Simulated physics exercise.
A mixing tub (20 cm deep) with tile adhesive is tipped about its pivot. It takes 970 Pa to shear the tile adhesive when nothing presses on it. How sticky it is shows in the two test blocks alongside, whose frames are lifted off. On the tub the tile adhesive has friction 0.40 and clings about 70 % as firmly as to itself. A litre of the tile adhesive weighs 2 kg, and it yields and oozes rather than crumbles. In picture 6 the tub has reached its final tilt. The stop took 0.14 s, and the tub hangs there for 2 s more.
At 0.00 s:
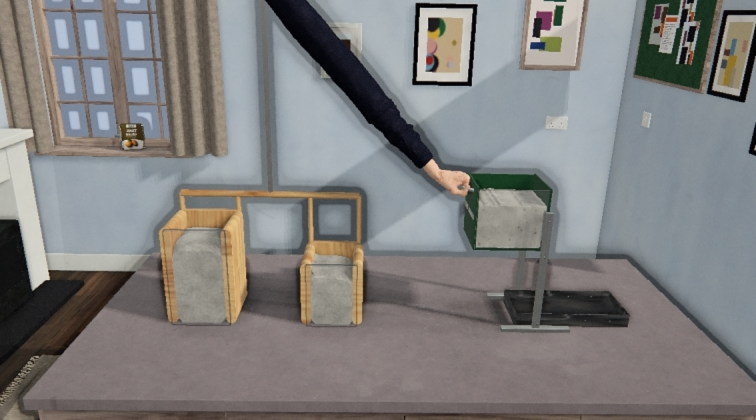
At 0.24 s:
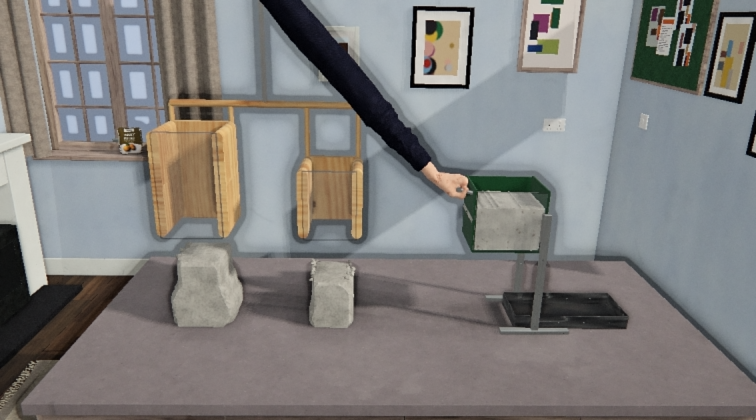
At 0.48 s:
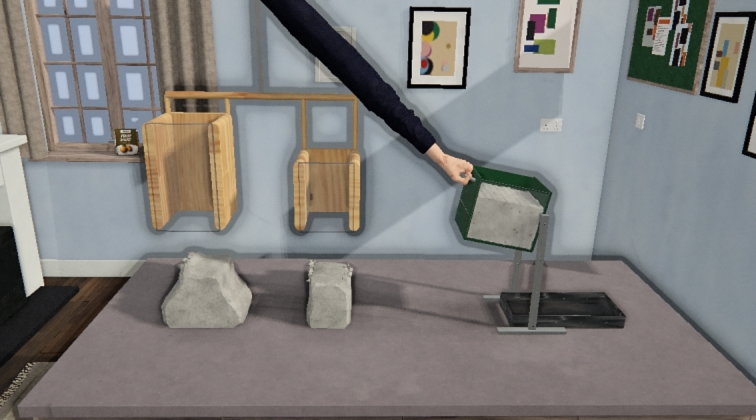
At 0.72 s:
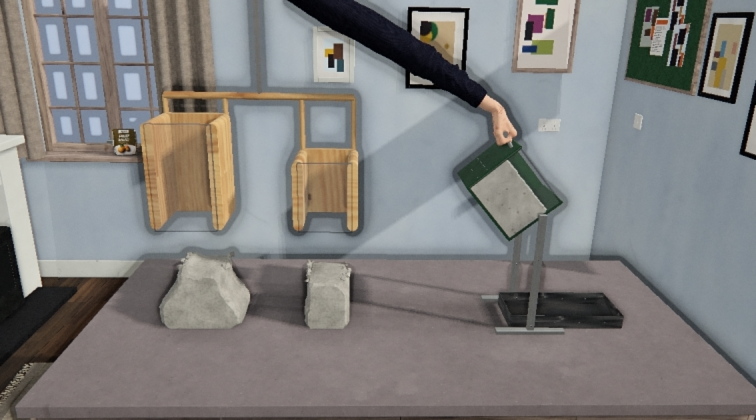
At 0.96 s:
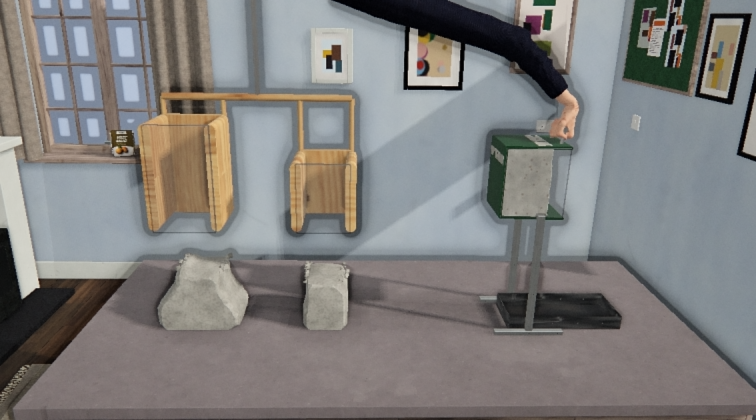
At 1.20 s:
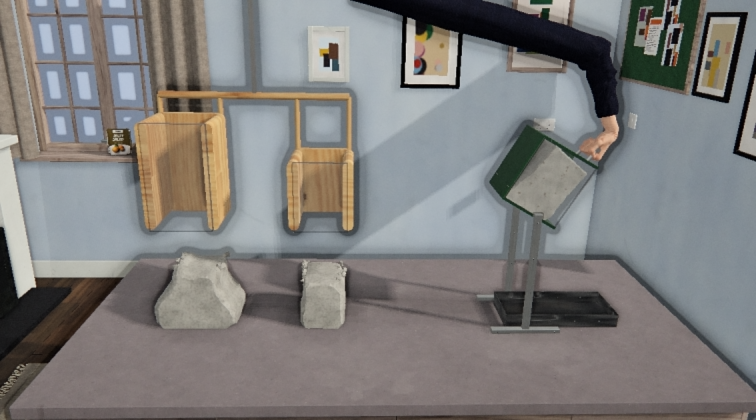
Two joined wooden moulds rise off grey blocks on the left of a mauve-grey tabletop, seen from the front and slightly above in a pale blue room. The left block slumps and widens noticeably, while the smaller one beside it barely sags. At right, a dark-sleeved arm turns a green tub of grey material clockwise on its metal stand, past its side, as the view drifts slightly.
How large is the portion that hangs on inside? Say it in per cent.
Close to 7 per cent.
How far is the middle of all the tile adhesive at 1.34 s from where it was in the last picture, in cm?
About 9 cm.
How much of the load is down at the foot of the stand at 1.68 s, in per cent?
About 70 %.
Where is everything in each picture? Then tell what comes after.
In the first frame, handle-side rim at (480, 189), tilt 0 degrees; top of the tile adhesive at (485, 205); blocks stand 29 cm, 19 cm (left to right).
In the second frame, handle-side rim at (478, 192), tilt 0 degrees; top of the tile adhesive at (483, 207); blocks stand 25 cm, 19 cm (left to right).
In the third frame, handle-side rim at (482, 179), tilt 11 degrees; top of the tile adhesive at (483, 197); blocks stand 21 cm, 19 cm (left to right).
In the fourth frame, handle-side rim at (522, 148), tilt 50 degrees; top of the tile adhesive at (506, 162); blocks stand 21 cm, 18 cm (left to right).
In the fifth frame, handle-side rim at (572, 150), tilt 90 degrees; top of the tile adhesive at (534, 150); blocks stand 21 cm, 18 cm (left to right).
In the sixth frame, handle-side rim at (596, 169), tilt 119 degrees; top of the tile adhesive at (558, 148); blocks stand 21 cm, 18 cm (left to right).
After 1.34 s, the tub is at 119 degrees and holds 61 %.
After 1.51 s, the tub is at 119 degrees and holds 15 %.
After 1.68 s, the tub is at 119 degrees and holds 7 %.
After 1.85 s, the tub is at 119 degrees and holds 7 %.
After 3.20 s, at the end, the tub is at 119 degrees and holds 7 %.
